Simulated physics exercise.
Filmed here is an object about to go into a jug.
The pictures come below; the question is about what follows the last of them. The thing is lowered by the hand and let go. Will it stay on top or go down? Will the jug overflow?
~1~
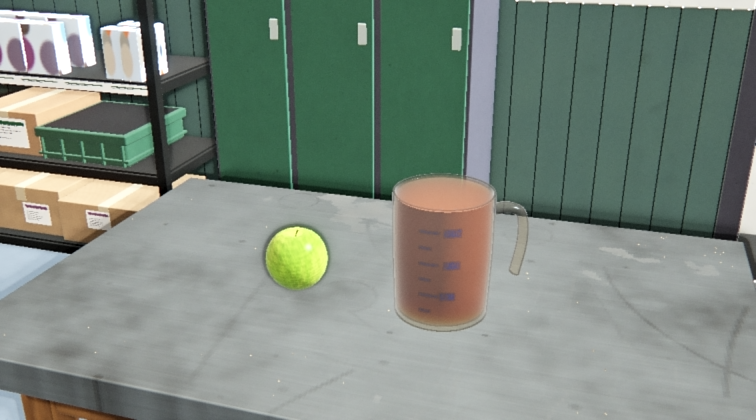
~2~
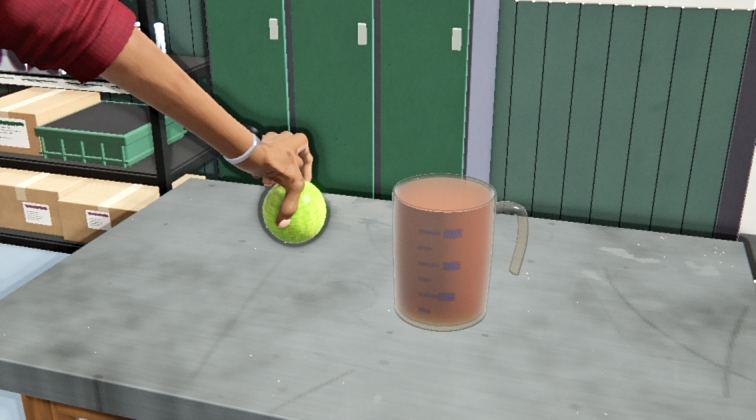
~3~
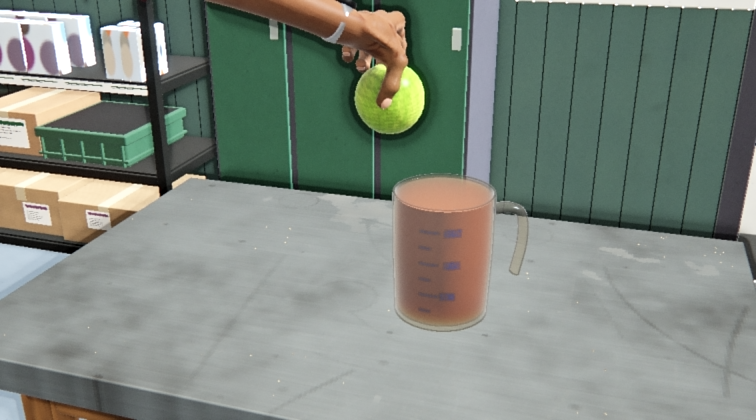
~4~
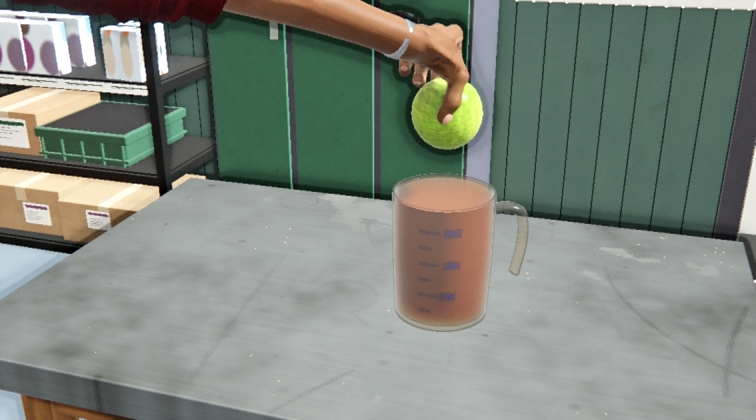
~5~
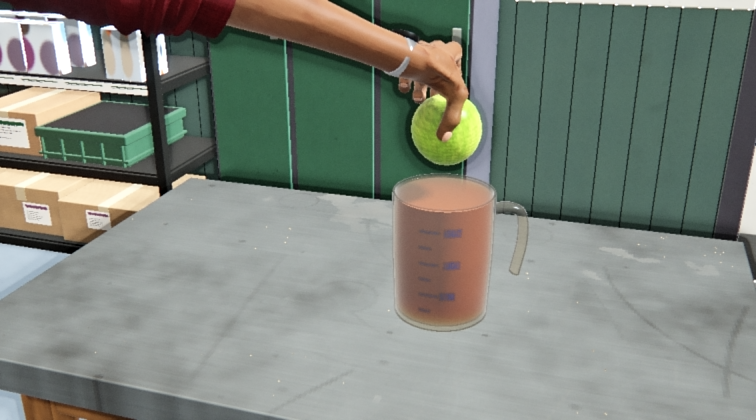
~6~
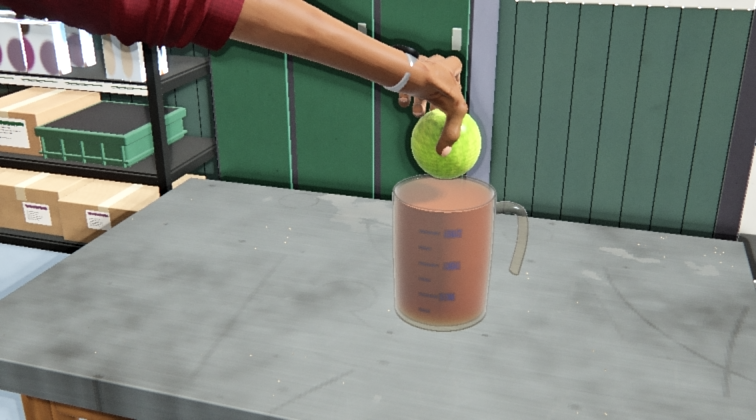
Outcome: Iced tea: I expect it will stay afloat. Jug: I expect it will spill over.
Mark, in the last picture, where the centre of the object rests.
My best guess is around (444, 205).
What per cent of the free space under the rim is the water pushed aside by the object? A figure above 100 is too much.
It works out at around 500 per cent.
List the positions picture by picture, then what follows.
The apple lies on the top at (297, 258); jug (442, 248) nearly full, in the first picture.
A hand picks up the apple at (294, 211); jug nearly full, surface at (444, 194), in the second picture.
The apple is carried over at (390, 98); jug (442, 248) nearly full, in the third picture.
The apple is above the jug at (447, 113); jug nearly full, surface at (444, 194), in the fourth picture.
The apple comes down at (446, 130); jug (442, 248) nearly full, in the fifth picture.
The apple is just over the surface at (446, 143); jug nearly full, surface at (444, 194), in the sixth picture.
A moment on, the apple enters the iced tea; the jug is full to the brim; a puddle lies round it.
Further on, the apple comes up again; the jug is full to the brim; a puddle lies round it.
When it is over, the apple is afloat; the jug is full to the brim; a puddle lies round it.
